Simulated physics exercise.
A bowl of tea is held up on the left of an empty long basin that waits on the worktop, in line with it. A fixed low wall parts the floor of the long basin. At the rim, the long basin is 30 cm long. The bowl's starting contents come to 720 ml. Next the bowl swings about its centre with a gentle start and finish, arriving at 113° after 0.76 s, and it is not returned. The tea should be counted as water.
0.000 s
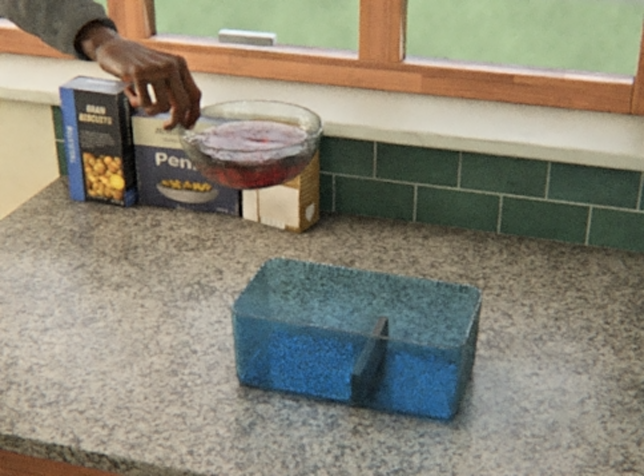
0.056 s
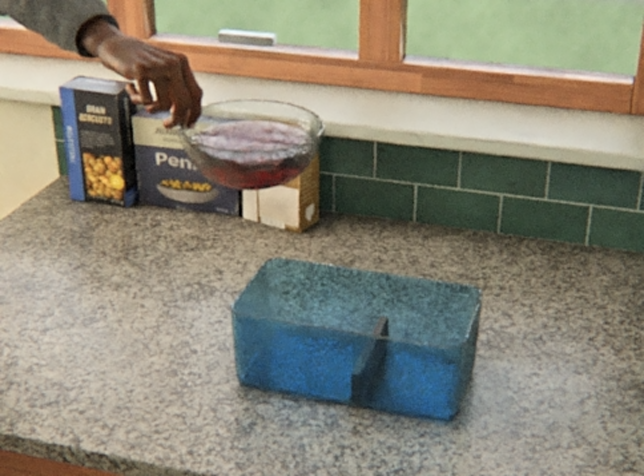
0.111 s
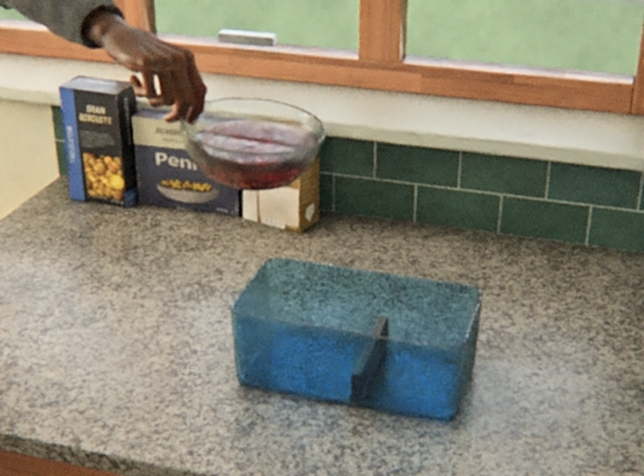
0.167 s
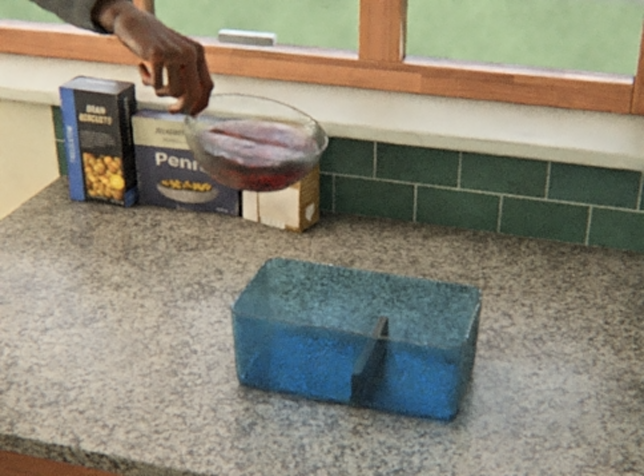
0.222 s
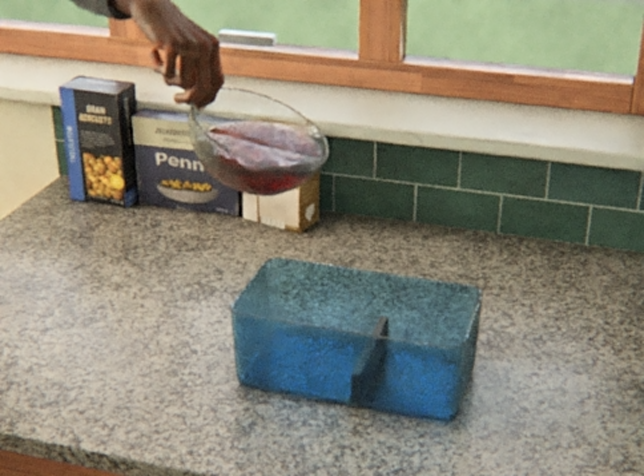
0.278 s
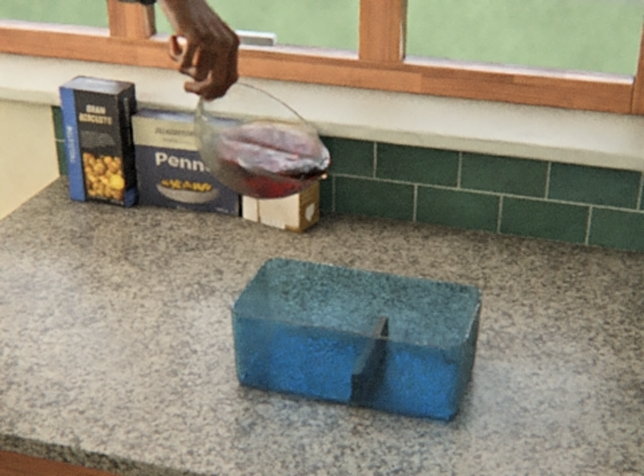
A clear glass bowl of dark reddish liquid is held above a speckled grey kitchen worktop, seen from slightly above, with green tiles and a wood-framed window behind. Food boxes stand at the back left, and a long translucent blue basin with a dark divider sits in front. A hand in a dark sleeve gradually tilts the bowl rightward, while the view stays still.
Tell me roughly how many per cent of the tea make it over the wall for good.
Roughly 29 per cent make it over.
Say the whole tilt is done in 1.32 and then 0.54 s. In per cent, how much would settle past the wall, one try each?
Respectively about 45 and 20 percent.
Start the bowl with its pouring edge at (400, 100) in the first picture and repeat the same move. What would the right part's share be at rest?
It would then come to around 70 percent.
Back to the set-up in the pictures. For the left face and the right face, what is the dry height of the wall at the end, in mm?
Some 28 mm on the left and 36 mm on the right.
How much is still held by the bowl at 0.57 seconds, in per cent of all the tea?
About 6 per cent.
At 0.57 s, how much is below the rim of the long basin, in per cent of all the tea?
Roughly 48 per cent.
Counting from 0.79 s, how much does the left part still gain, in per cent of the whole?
Roughly 2 per cent.
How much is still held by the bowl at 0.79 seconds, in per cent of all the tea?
I'd estimate some 0 per cent.
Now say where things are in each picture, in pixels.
In the first frame, it leans 0°; its right rim is at (319, 133); the tea meets the walls at (193, 135) and (314, 149); the long basin's rim runs from (249, 284) to (473, 319); the wall's top is at (371, 345).
In the second frame, it leans 2°; its right rim is at (320, 135); the tea meets the walls at (194, 134) and (315, 149).
In the third frame, it leans 6°; its right rim is at (322, 141); the tea meets the walls at (195, 132) and (315, 152).
In the fourth frame, it leans 13°; its right rim is at (323, 150); the tea meets the walls at (198, 131) and (318, 155).
In the fifth frame, it leans 22°; its right rim is at (324, 161); the tea meets the walls at (203, 131) and (323, 159).
In the sixth frame, it leans 33°; its right rim is at (322, 175); the tea meets the walls at (209, 136) and (317, 162); 3 per cent is over the edge.
By 0.57 s the tilt is 97° and 6 per cent is still to pour, 24 is left of the wall and 24 right of it.
By 0.79 s the tilt is 113° and 0 per cent is still to pour, 64 is left of the wall and 28 right of it.
By 1.01 s the tilt is 113° and 0 per cent is still to pour, 65 is left of the wall and 29 right of it.
By 1.26 s the tilt is 113° and 0 per cent is still to pour, 65 is left of the wall and 29 right of it.
At rest 65 per cent lies left of the wall, 29 right of it and 6 outside.
